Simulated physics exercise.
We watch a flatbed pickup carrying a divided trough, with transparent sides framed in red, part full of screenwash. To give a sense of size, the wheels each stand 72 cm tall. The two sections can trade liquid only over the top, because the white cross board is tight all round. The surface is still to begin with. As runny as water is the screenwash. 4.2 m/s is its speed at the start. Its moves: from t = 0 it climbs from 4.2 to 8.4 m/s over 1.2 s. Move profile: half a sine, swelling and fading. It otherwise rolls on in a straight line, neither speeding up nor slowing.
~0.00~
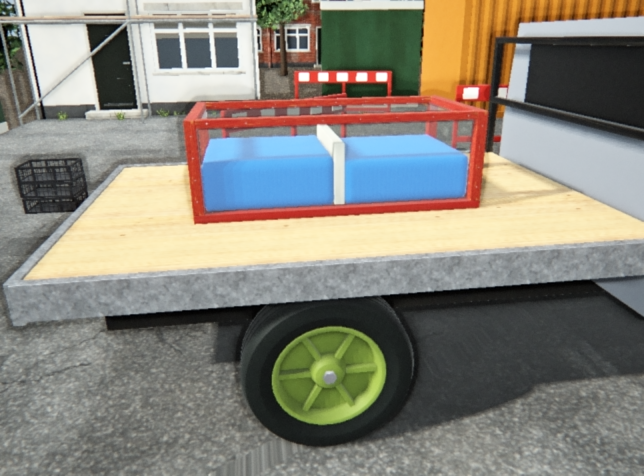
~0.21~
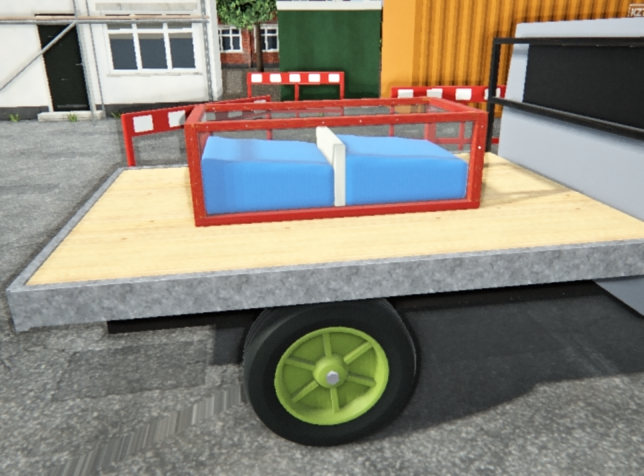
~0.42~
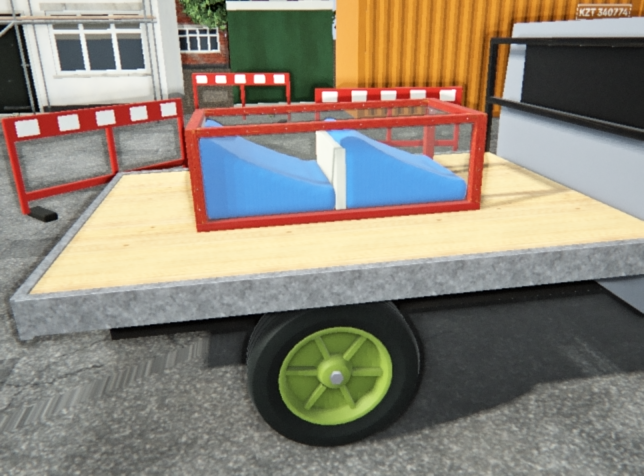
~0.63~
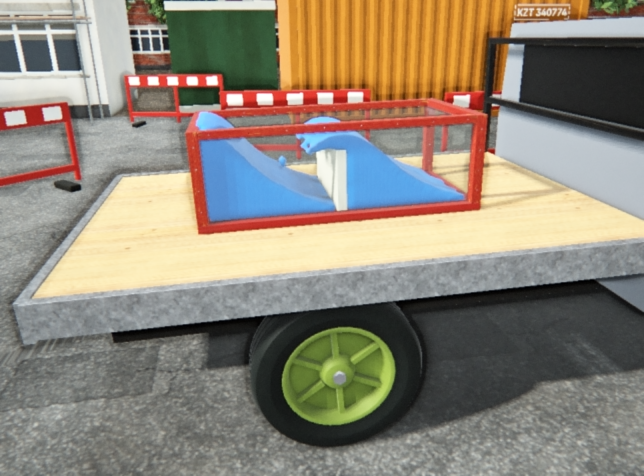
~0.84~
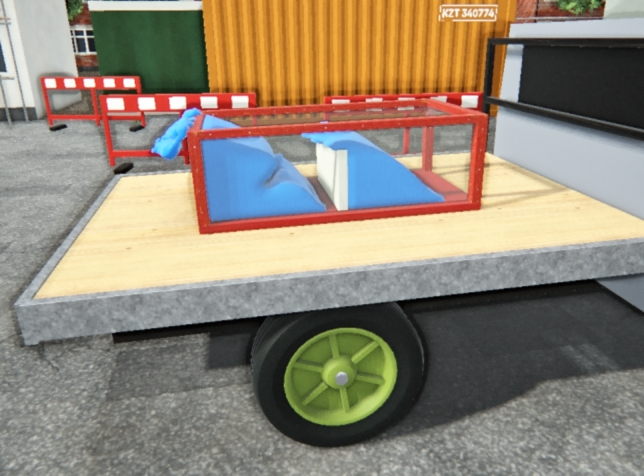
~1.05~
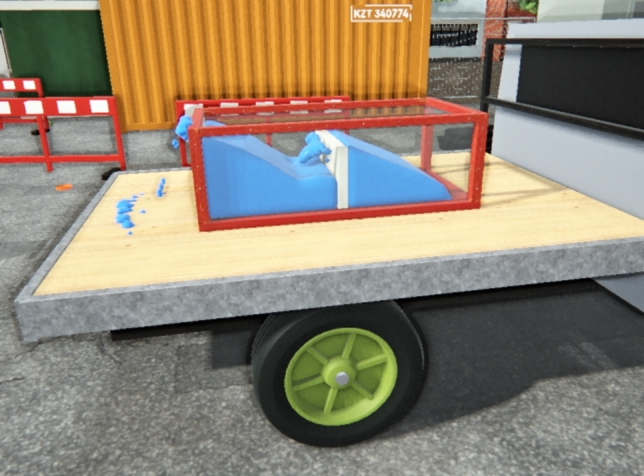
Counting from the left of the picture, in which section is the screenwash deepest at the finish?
In the first section.
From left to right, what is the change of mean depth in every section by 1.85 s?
From the left, up 5 cm and down 5 cm.
After 1.35 s left to right it is 27, 17 cm deep; 1 per cent has gone over the back.
After 1.85 s left to right it is 27, 17 cm deep; 1 per cent has gone over the back.
After 2.25 s left to right it is 27, 17 cm deep; 1 per cent has gone over the back.
After 4.18 s left to right it is 26, 18 cm deep; 1 per cent has gone over the back.
